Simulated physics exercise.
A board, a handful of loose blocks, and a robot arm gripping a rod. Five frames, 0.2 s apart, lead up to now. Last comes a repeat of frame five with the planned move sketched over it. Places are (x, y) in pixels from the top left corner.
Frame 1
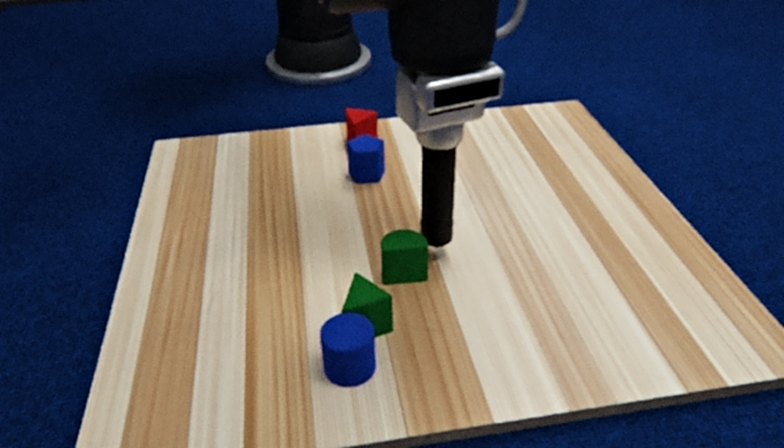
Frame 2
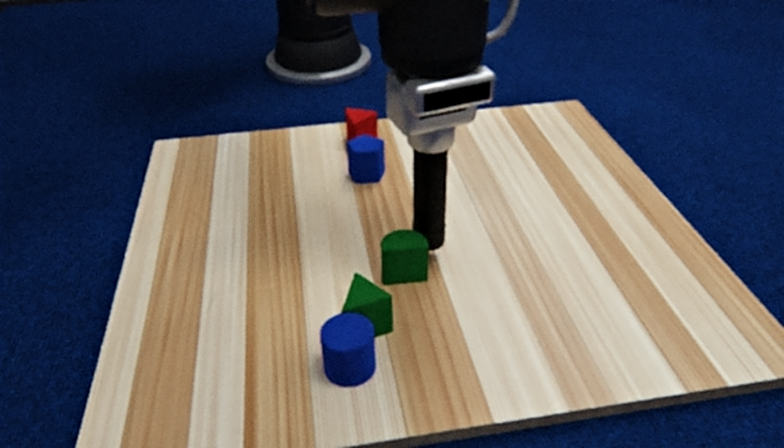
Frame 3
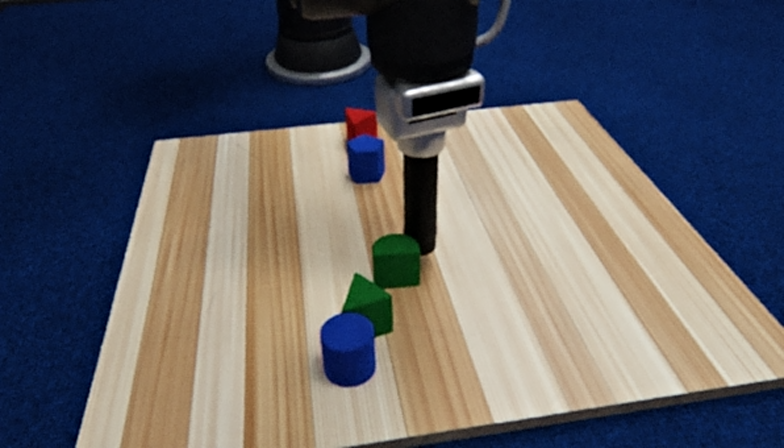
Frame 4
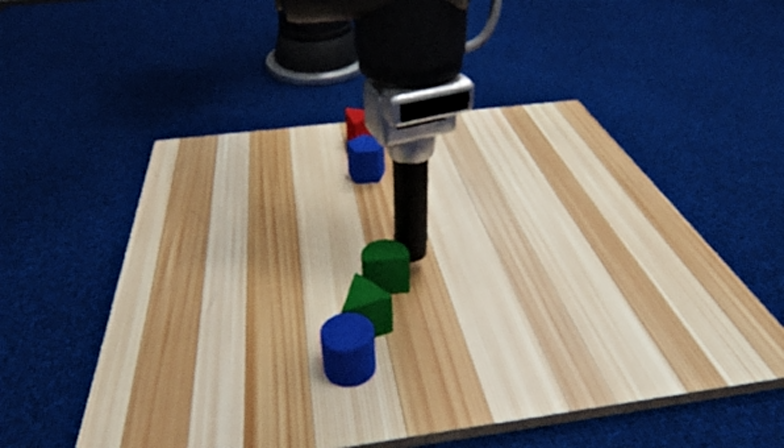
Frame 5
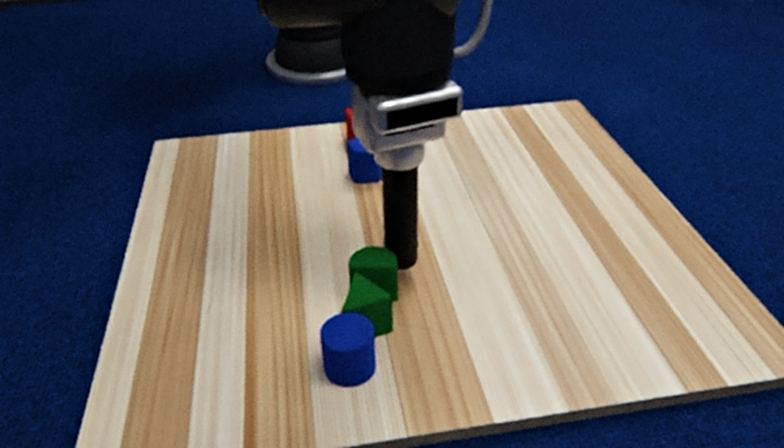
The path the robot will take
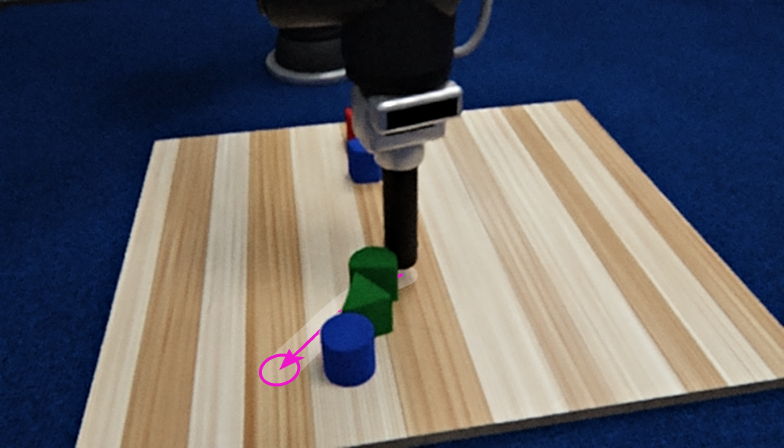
On a striped wooden board, a robot arm moved its black rod left and slightly nearer, nudging the green round-sided block a short way toward the green three-sided one, while the other blocks stayed still.
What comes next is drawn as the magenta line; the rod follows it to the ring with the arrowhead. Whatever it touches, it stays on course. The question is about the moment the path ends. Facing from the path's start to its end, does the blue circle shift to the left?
The answer is yes.
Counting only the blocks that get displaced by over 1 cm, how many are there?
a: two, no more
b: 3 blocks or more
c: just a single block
b (3 blocks or more)
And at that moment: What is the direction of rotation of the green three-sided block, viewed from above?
The block spins anticlockwise.
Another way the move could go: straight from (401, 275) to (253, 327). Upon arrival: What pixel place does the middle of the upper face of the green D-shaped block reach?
The spot you're after is about (241, 323) in the image.
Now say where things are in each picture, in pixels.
In the first picture, tip of the rod (437, 239), middles of tops, blue circle (347, 330), green three-sided block (363, 292), green D-shaped block (403, 239).
In the second picture, rod (429, 243), nothing pushed.
In the third picture, rod (420, 247), green D-shaped block (395, 243).
In the fourth picture, rod (411, 253), green D-shaped block (385, 249).
In the fifth picture, rod (401, 261), blue circle (347, 330), green three-sided block (363, 292), green D-shaped block (373, 256).
The line goes from (401, 275) via (357, 298) and (320, 331), ending at (280, 370).
What follows on the original path. One third of the way, rod (356, 283); blue circle (348, 338); green three-sided block (341, 296), turned 50° anticlockwise; green D-shaped block (318, 275).
Two thirds of the way, rod (318, 317); blue circle (347, 361); green three-sided block (314, 323), turned 70° anticlockwise; green D-shaped block (274, 291), turned 35° clockwise.
At the end, rod (277, 355); blue circle (347, 364); green three-sided block (293, 356), turned 85° anticlockwise; green D-shaped block (263, 297), turned 75° clockwise.
